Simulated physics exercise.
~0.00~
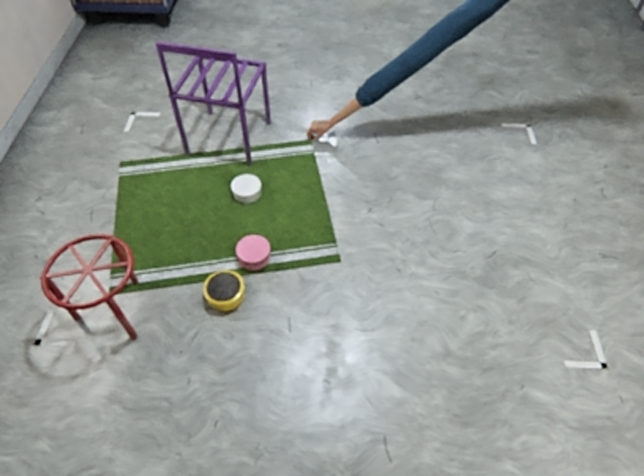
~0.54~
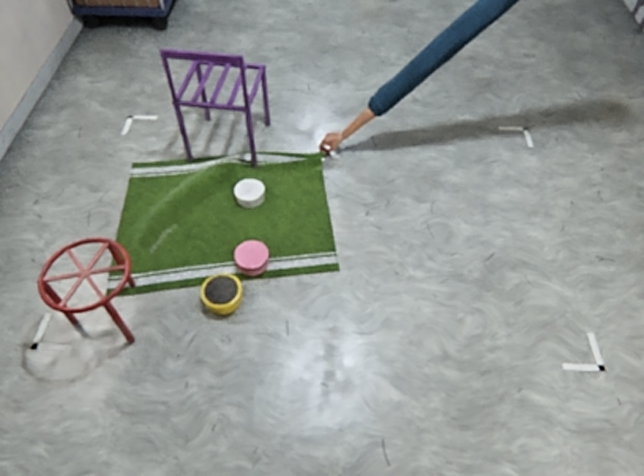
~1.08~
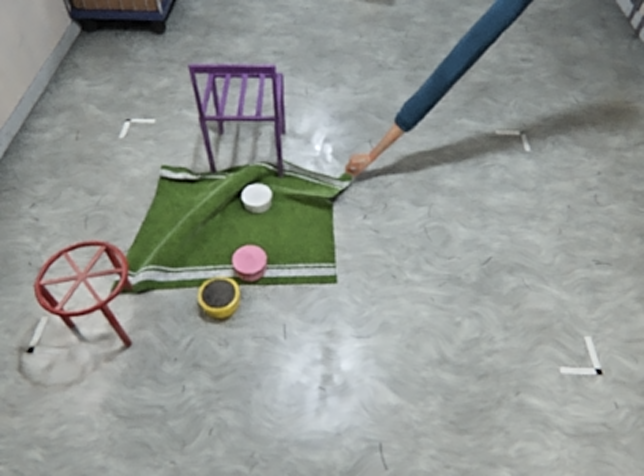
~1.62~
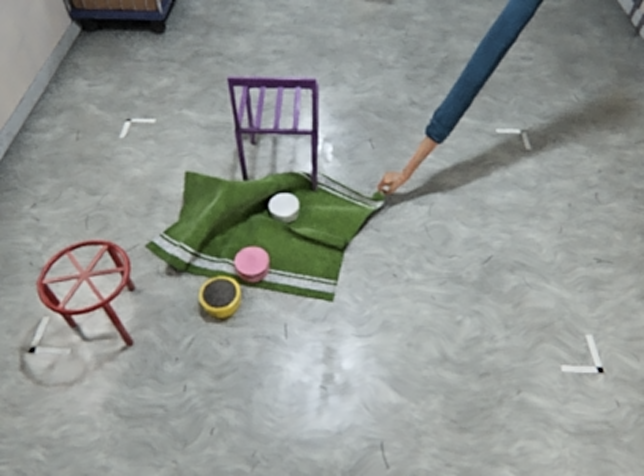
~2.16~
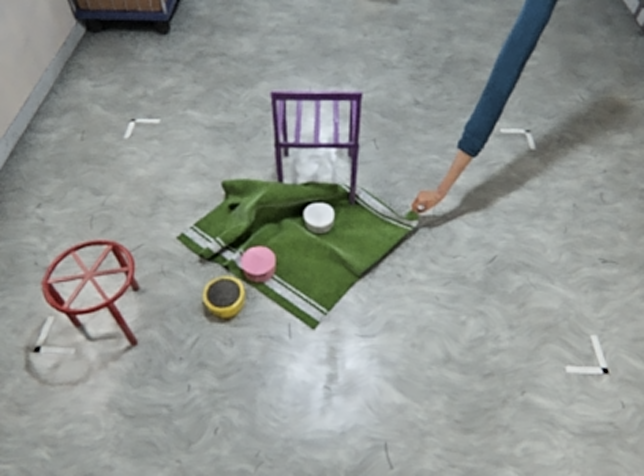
A green rug was pulled by its corner to the right by a hand, bunching up and twisting as it carried a purple chair and white bucket along, while the pink bucket barely shifted and the red stool and yellow pot stayed put.
